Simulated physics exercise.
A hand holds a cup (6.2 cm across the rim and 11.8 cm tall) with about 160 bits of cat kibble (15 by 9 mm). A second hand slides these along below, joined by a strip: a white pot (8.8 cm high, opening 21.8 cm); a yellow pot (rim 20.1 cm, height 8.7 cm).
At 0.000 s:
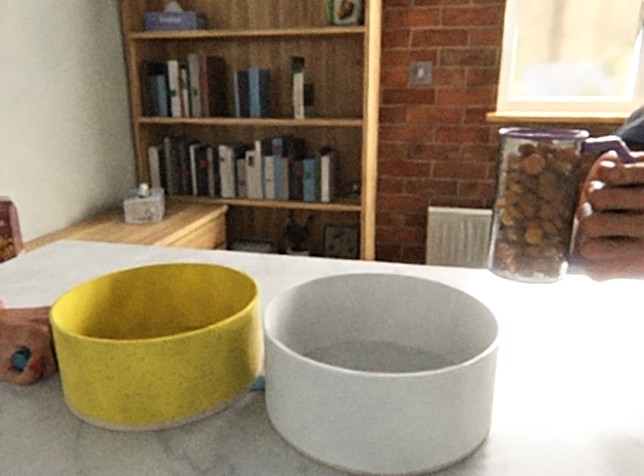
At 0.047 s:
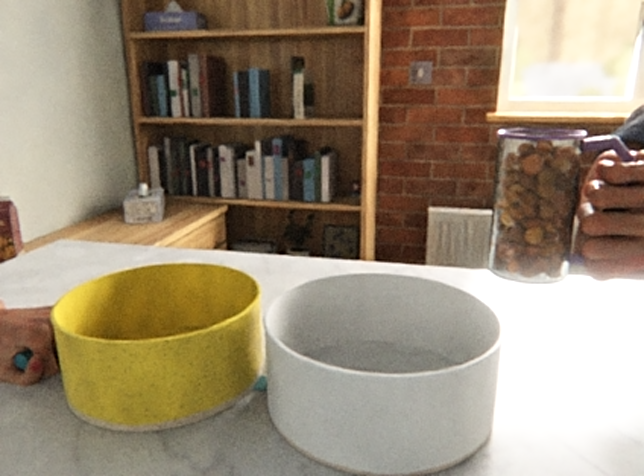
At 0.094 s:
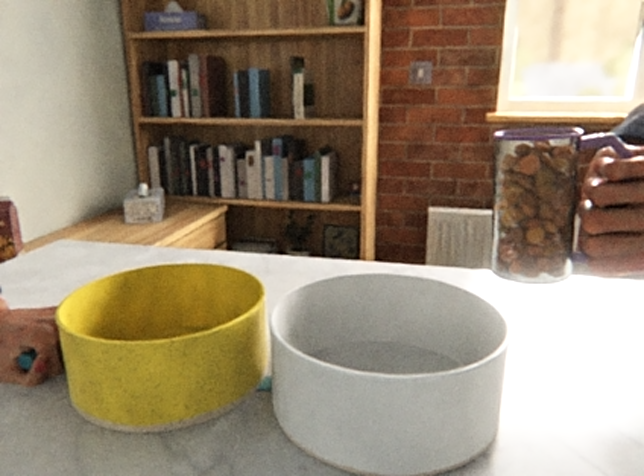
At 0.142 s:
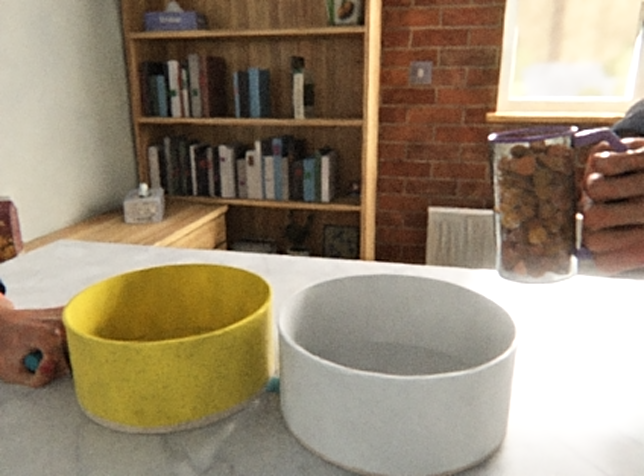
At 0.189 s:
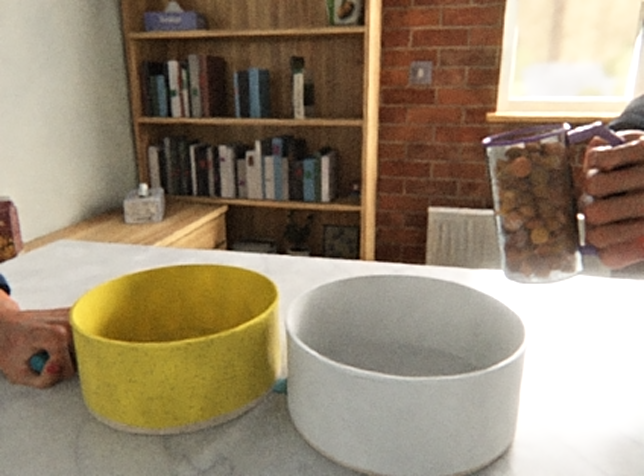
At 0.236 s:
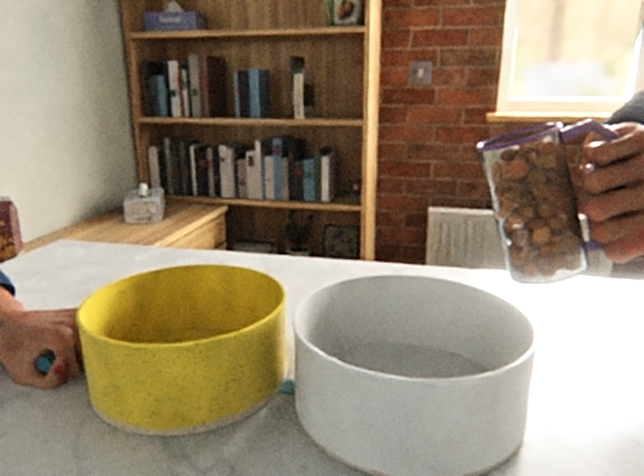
At first, a hand at the right holds a clear cup of brown kibble upright, beside a yellow pot and a white pot on a pale table. Then both pots slide a little to the right together, a hand beside the yellow one, while the cup tilts gradually to the left.
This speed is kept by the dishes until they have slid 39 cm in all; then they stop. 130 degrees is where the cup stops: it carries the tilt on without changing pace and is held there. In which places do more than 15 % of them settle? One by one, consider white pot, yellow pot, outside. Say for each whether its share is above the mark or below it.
White pot: Below the mark; yellow pot: Above the mark; outside: Below the mark.
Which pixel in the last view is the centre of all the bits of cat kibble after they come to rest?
Resting centre: Approx. (531, 403) px.
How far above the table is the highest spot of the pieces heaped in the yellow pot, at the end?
2.5 cm, give or take.
Then, at 1.03 s, tilt 98 degrees; cup 100 %; middle of all pieces on or above the table near (540, 209).
After 1.69 s, tilt 130 degrees; outside 5 %, yellow pot 95 %; middle of all pieces on or above the table near (414, 382).
After 2.30 s, tilt 130 degrees; outside 5 %, yellow pot 95 %; middle of all pieces on or above the table near (506, 400).
After 2.88 s, tilt 130 degrees; outside 5 %, yellow pot 95 %; middle of all pieces on or above the table near (538, 404).
In the end, at 3.1 s, cup 0 %, outside 5 %, white pot 0 %, yellow pot 95 %.
